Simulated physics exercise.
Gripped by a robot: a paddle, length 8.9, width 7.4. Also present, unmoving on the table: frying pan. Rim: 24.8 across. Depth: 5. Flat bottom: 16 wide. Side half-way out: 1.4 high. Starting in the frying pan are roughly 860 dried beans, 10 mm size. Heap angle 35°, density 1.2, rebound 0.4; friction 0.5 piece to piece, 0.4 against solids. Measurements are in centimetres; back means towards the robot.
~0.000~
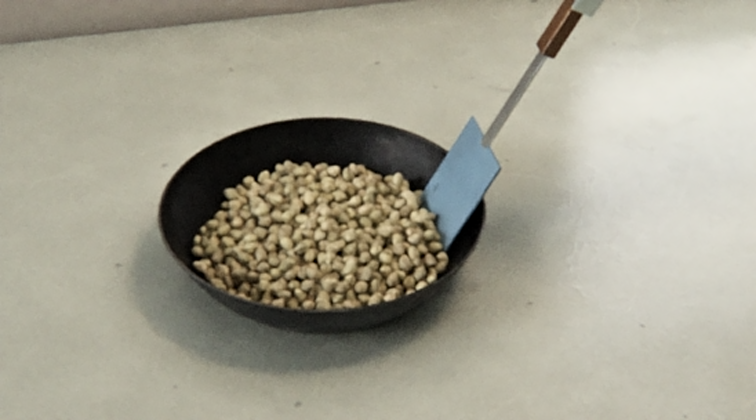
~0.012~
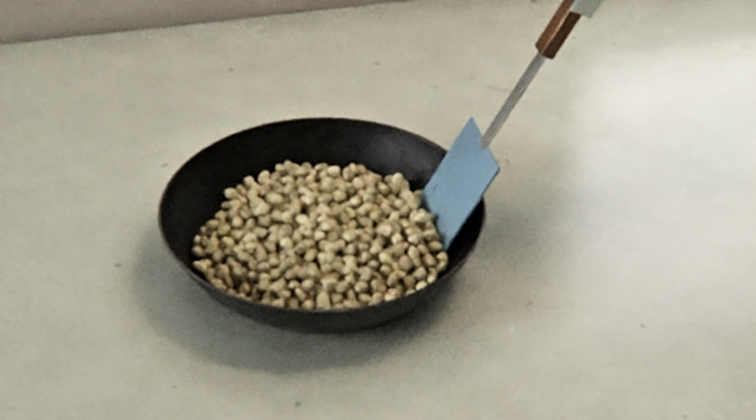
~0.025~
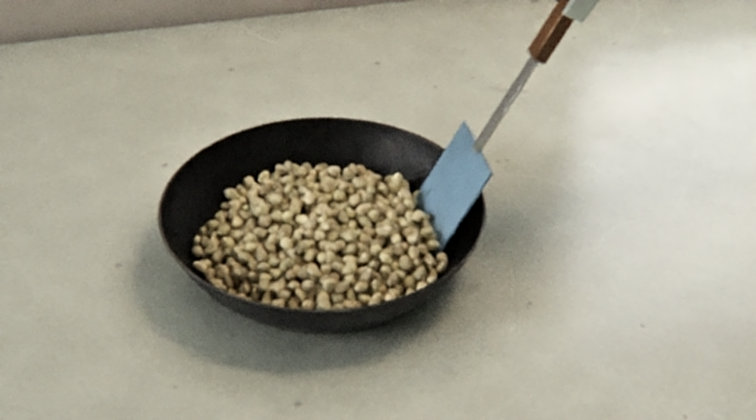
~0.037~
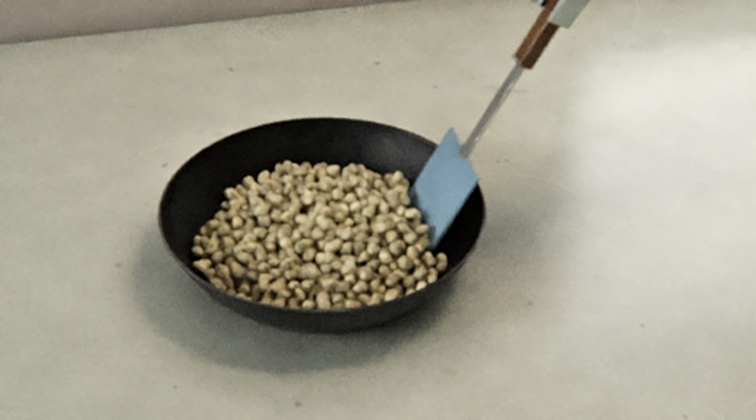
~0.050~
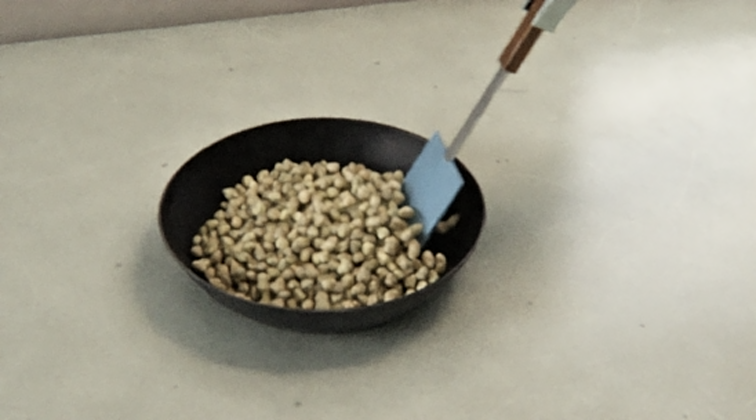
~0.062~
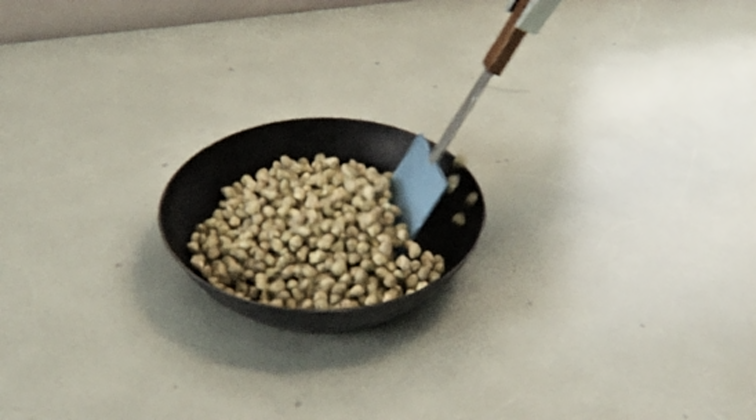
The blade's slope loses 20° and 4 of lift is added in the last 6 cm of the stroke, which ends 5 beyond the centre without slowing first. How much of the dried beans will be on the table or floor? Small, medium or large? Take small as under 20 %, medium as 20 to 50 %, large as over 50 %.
Small, so under 20 %.
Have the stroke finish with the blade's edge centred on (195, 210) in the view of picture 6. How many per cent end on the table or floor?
Estimate: Approx. 35 %.
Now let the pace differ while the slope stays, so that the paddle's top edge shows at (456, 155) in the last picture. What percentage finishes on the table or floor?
Expect some 0 per cent there.
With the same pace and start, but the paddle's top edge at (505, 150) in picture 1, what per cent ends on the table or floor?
Around 15 percent ends up on the table or floor.
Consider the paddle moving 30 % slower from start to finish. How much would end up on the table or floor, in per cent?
Roughly 5 in a hundred.
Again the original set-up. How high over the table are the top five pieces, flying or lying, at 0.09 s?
Roughly 10 centimetres.
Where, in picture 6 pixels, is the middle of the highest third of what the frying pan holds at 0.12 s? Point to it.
Roughly pixel (281, 220).
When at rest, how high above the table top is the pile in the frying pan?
It reaches about 6.5 cm.
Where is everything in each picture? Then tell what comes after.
In the first picture, paddle top edge at (487, 141), sloping 61°; upper third of the load around (324, 232), from x 200 to 440, top at y 170; 857 in the frying pan.
In the second picture, paddle top edge at (485, 142), sloping 61°; upper third of the load around (324, 232), from x 200 to 440, top at y 170.
In the third picture, paddle top edge at (478, 146), sloping 61°; upper third of the load around (325, 231), from x 195 to 440, top at y 170.
In the fourth picture, paddle top edge at (465, 152), sloping 61°; upper third of the load around (329, 231), from x 195 to 440, top at y 170.
In the fifth picture, paddle top edge at (449, 156), sloping 61°; upper third of the load around (334, 226), from x 195 to 450, top at y 165.
In the sixth picture, paddle top edge at (434, 158), sloping 61°; upper third of the load around (331, 219), from x 195 to 470, top at y 160; 857 in the frying pan.
By 0.09 s, sloping 60°, highest piece 12 above the table; 853 in the frying pan, 4 on the blade or in flight.
By 0.12 s, sloping 53°, highest piece 16 above the table; 852 in the frying pan, 5 on the blade or in flight.
By 0.34 s, sloping 41°, highest piece 24 above the table; 760 in the frying pan, 77 on the table or floor, 20 on the blade or in flight.
By 1.39 s, sloping 41°, highest piece 6 above the table; 759 in the frying pan, 98 on the table or floor.
Final count, 759 in the frying pan, 98 on the table or floor. That is 11 % on the table or floor.
